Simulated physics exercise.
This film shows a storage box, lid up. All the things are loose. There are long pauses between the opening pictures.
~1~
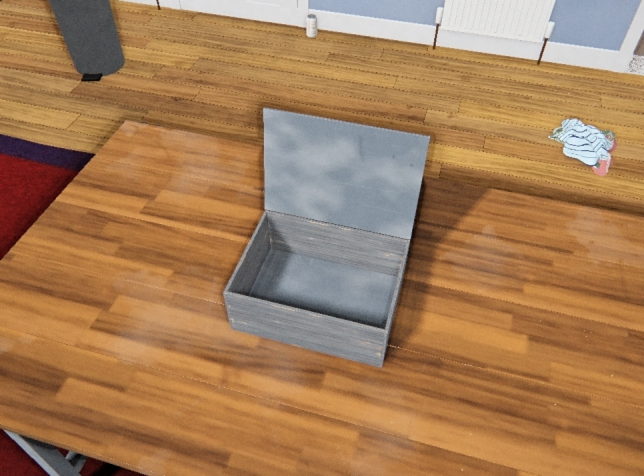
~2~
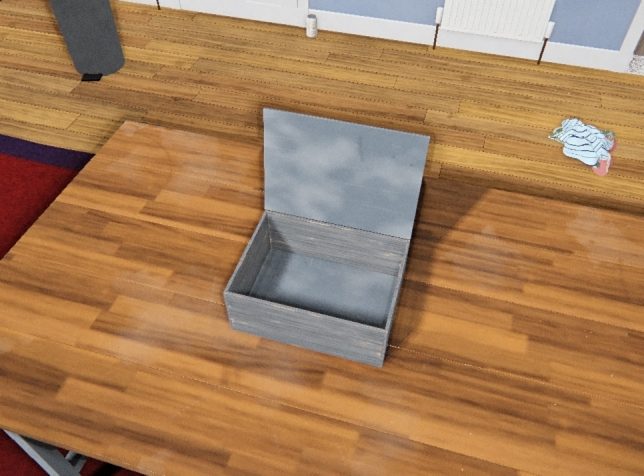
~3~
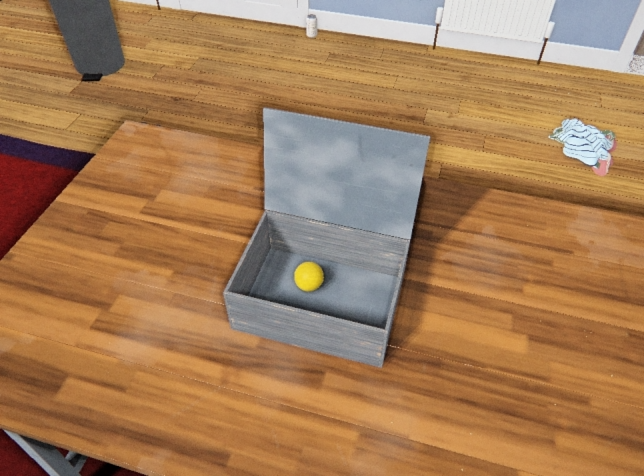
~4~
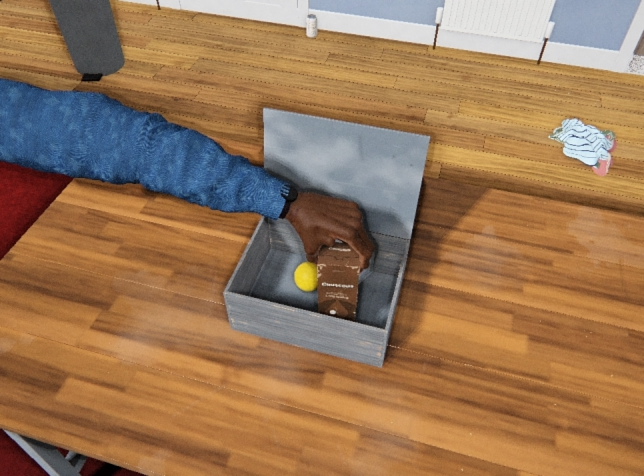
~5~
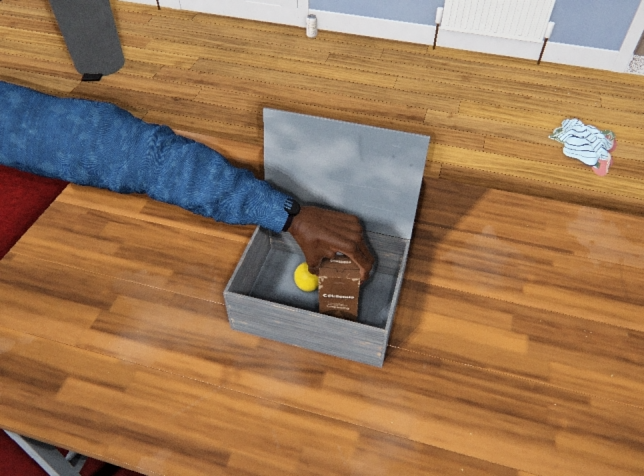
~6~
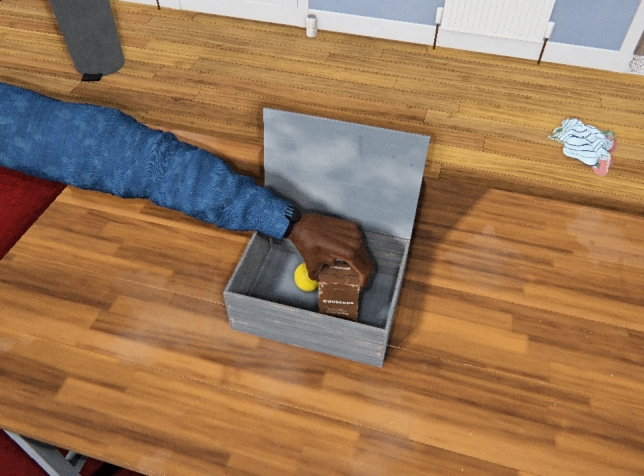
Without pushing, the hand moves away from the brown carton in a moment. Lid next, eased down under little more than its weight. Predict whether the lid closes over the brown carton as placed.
It does not close.
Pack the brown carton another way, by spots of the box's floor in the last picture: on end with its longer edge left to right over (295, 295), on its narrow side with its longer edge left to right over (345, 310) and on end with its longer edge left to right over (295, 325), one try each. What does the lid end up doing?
Try 1: Lid shut; try 2: Lid shut; try 3: Lid not shut.
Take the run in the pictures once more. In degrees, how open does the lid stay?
About 25°.
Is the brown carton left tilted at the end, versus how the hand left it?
At the finish it holds its orientation.
Then, 1.20 s after the last picture, lid starting down.
Then, 1.60 s after the last picture, lid 59° above the rim.
Then, 1.90 s after the last picture, lid 35° above the rim.
At rest, lid 25° above the rim; both in place. Seen from the same camera at the end, brown carton near (339, 301).
